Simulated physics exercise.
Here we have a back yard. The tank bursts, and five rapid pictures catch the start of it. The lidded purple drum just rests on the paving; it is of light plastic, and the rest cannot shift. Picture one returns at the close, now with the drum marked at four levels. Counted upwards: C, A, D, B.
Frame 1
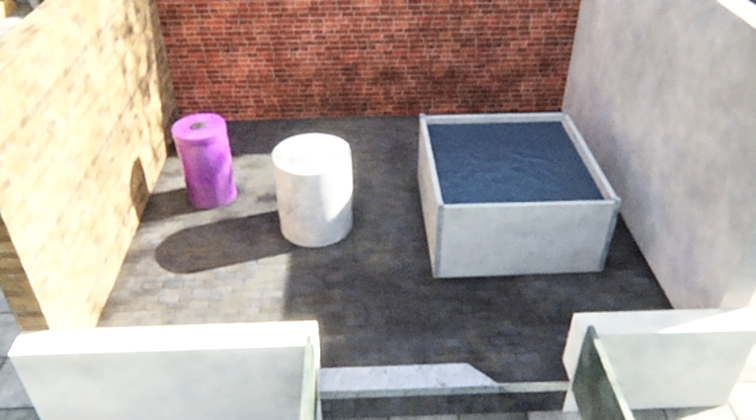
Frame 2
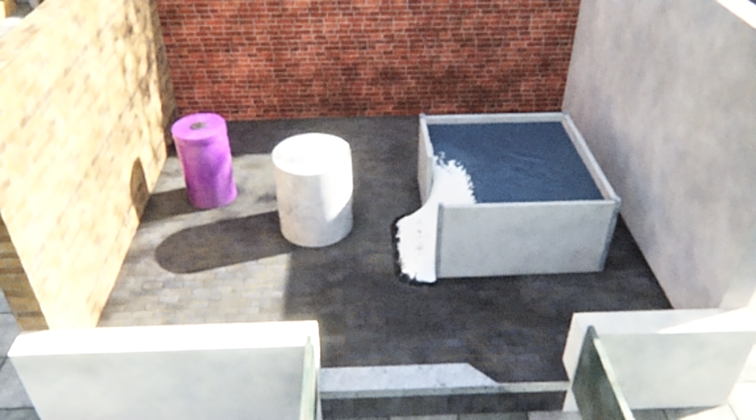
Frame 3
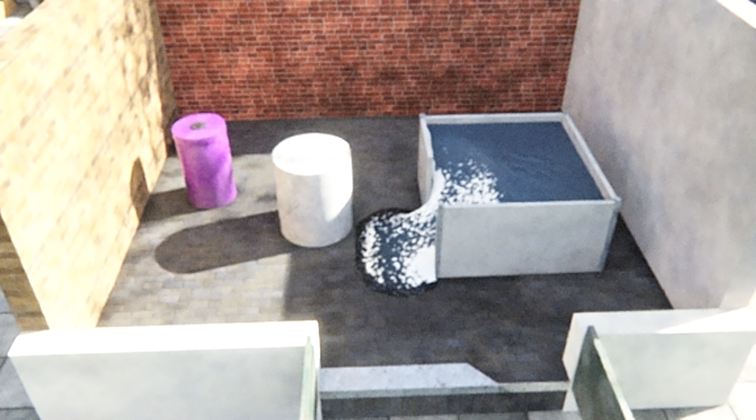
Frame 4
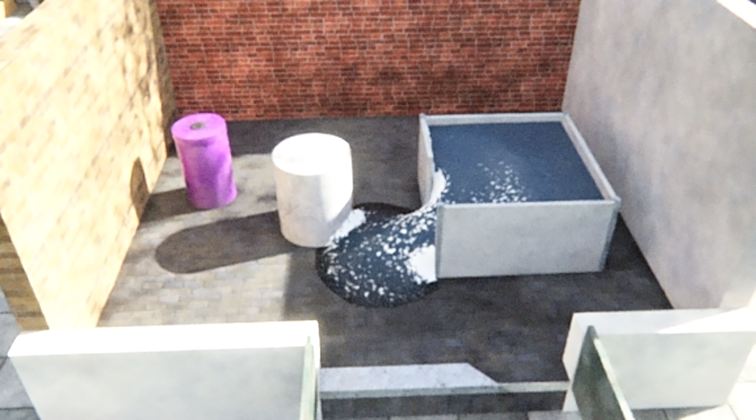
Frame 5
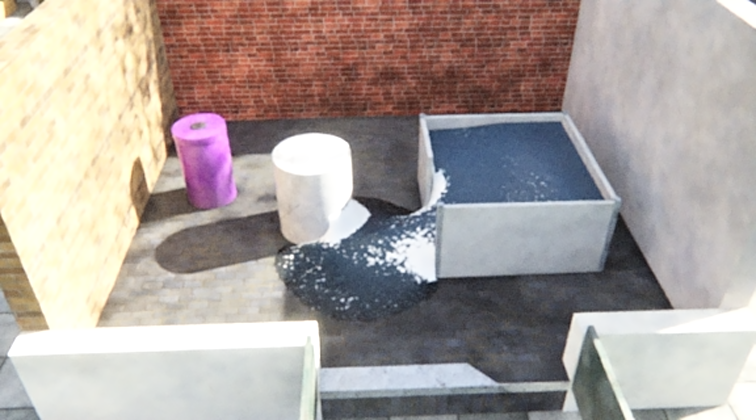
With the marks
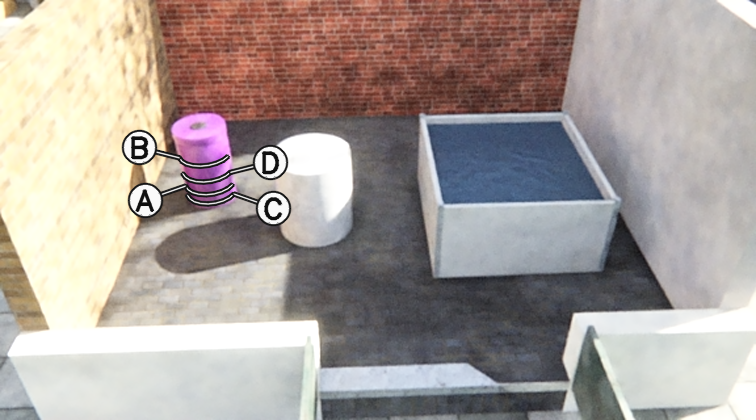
The clip shows a walled back yard with a purple drum, a white cylinder and a full tank; water pours from the tank's left side, foams across the dark paving and spreads left around the white cylinder's base.
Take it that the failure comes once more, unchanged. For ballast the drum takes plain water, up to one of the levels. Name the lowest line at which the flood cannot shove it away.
D will do.
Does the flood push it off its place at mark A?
Yes, that goes wrong.
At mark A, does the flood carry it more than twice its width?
No, less.
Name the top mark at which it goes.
Mark A.
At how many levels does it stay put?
Two of them.
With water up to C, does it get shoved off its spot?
Yes.
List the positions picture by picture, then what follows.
Lid of the purple drum at (200, 126); tank full, its middle at (509, 162); open gate at (446, 322).
Water covers 2 % of the ground and is seen nearest the drum at (400, 229).
Water covers 4 % of the ground and is seen nearest the drum at (381, 215).
Water covers 7 % of the ground and is seen nearest the drum at (327, 246).
Lid of the purple drum at (200, 126); water covers 9 % of the ground and is seen nearest the drum at (296, 246).
On the marked copy, A at (206, 194); B at (200, 166); C at (208, 203); D at (203, 182); from the bottom up C, A, D, B.
For mark A, it is pushed about half its own width away.
For mark B, it does not move.
For mark C, it is pushed about 4 times its own width away.
For mark D, it does not move.
